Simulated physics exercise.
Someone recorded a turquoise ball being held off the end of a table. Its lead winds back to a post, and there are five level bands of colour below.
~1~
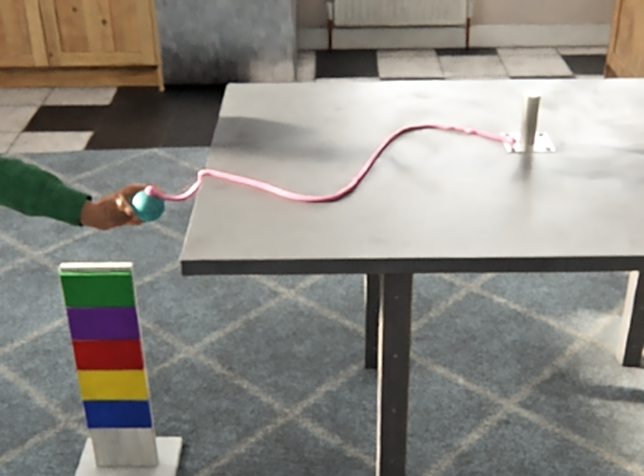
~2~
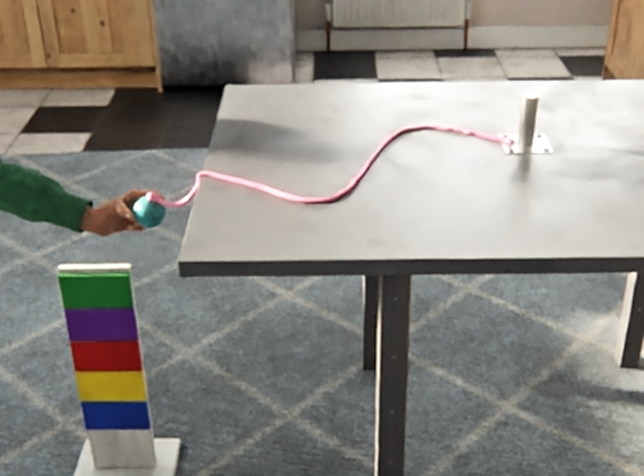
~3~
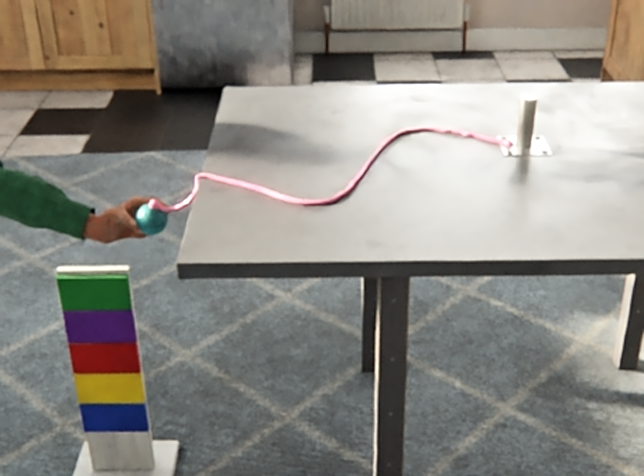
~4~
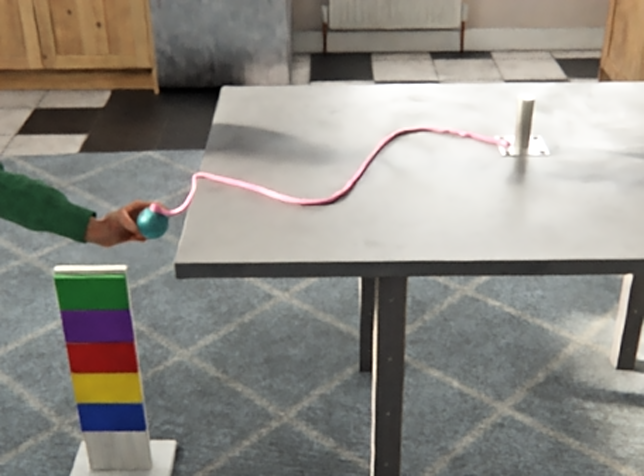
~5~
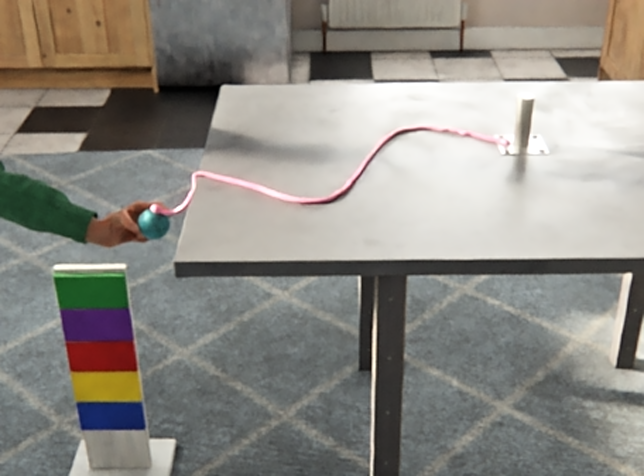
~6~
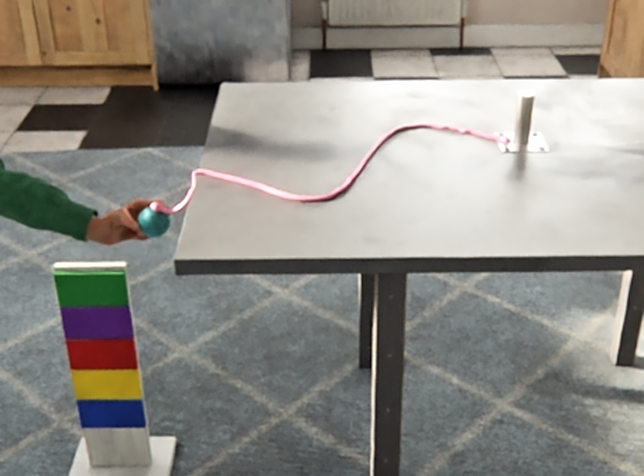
A turquoise ball, gripped by a green-sleeved hand off the table's left edge, lowers very slightly and then stays nearly still, its pink cord winding across the tabletop to a post, with five coloured bands standing below.
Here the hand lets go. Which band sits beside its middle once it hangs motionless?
The red band.
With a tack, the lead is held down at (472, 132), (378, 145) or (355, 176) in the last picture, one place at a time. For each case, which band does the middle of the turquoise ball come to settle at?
Taking the three tries in turn, you'd get red, purple and green.
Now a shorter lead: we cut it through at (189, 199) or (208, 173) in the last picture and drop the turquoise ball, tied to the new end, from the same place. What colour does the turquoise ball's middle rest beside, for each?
Taking them in turn, you'd get purple, then green.
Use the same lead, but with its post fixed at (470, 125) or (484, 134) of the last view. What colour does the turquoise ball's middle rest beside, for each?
One after the other, yellow; yellow.
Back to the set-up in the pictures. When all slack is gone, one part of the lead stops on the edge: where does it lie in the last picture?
That spot lies near (316, 199).
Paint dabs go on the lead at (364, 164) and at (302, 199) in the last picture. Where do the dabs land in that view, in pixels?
At (292, 157), then (200, 179).
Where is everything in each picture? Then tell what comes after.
Turquoise ball (149, 206); green (97, 291); purple (103, 324); red (108, 356); yellow (113, 386); blue (117, 415), in the first frame.
Turquoise ball (150, 212); lead through (468, 133) (394, 136) (364, 171) (306, 201) (225, 178), in the second frame.
Turquoise ball (152, 219), in the third frame.
Turquoise ball (153, 223); lead through (464, 135) (391, 137) (360, 173) (302, 202) (222, 180), in the fourth frame.
Turquoise ball (154, 224), in the fifth frame.
Turquoise ball (154, 222); lead through (464, 131) (390, 134) (360, 170) (302, 199) (221, 176), in the sixth frame.
Early on, ball near (178, 339); level with purple.
Midway, ball near (241, 345); level with red.
Near the end, ball near (201, 351); level with red.
Finally, ball near (214, 349); level with red. Its middle rests at the red band.
